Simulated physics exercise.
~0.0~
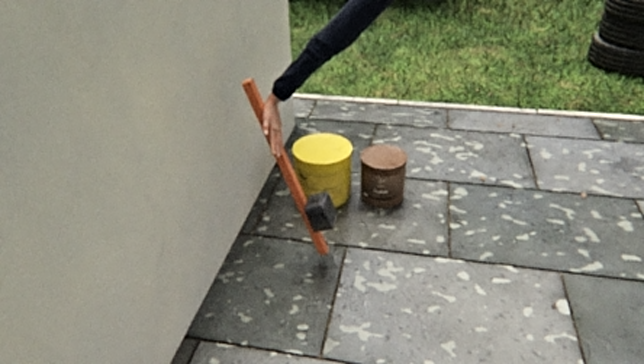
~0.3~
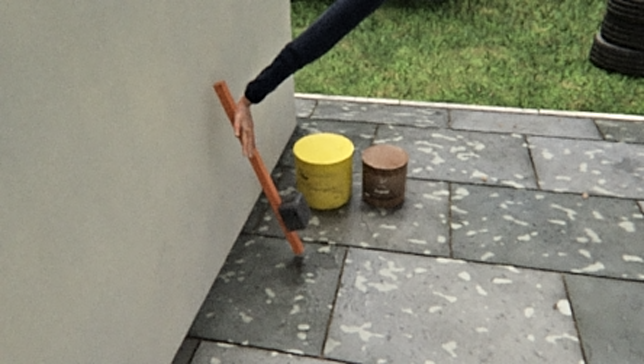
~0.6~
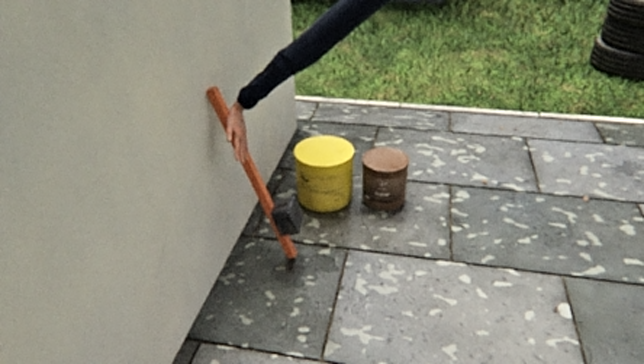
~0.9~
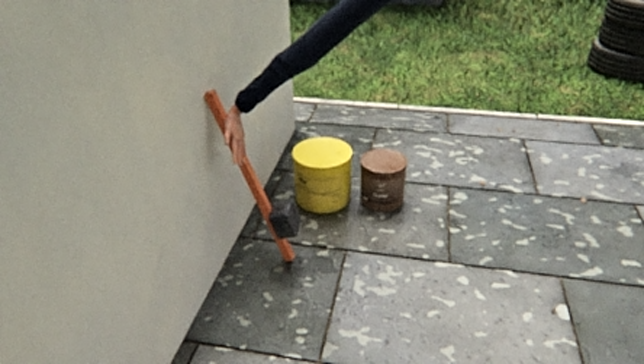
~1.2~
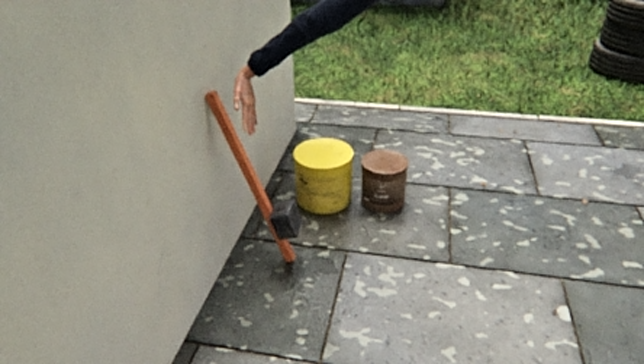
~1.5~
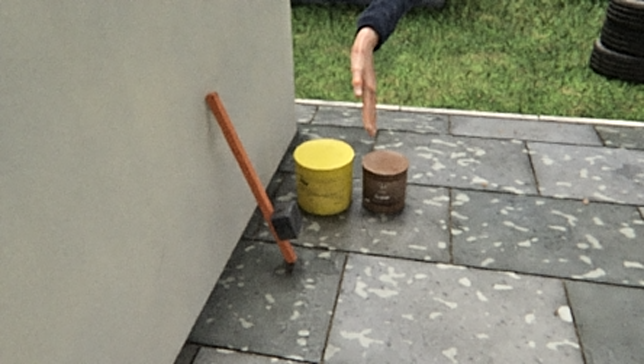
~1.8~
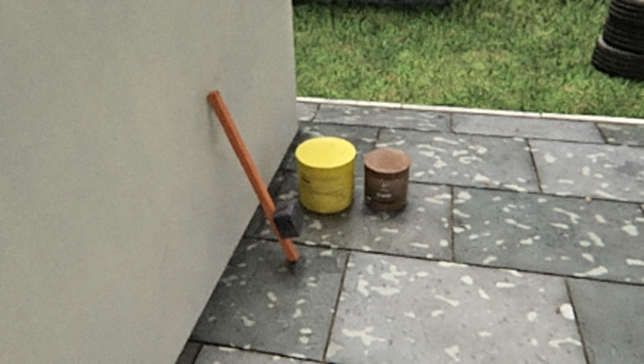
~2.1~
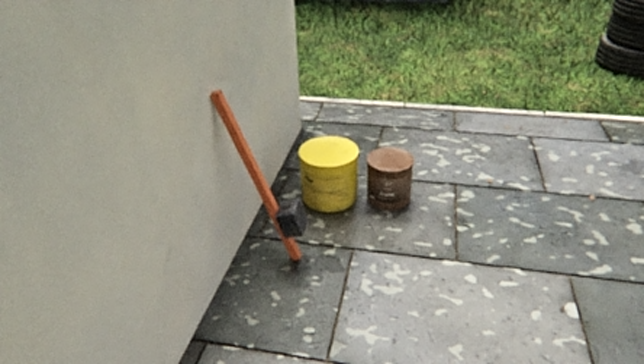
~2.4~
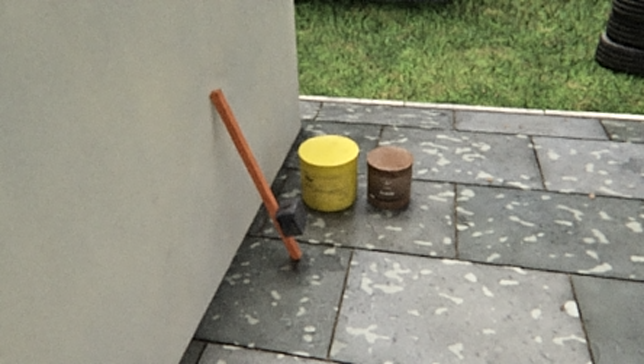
The video shows a hand moving an orange pole with a dark block near its lower end leftward to lean against a pale wall, beside a yellow pail and a brown pail on stone paving. The hand lets go and withdraws, and the pole stays leaning.
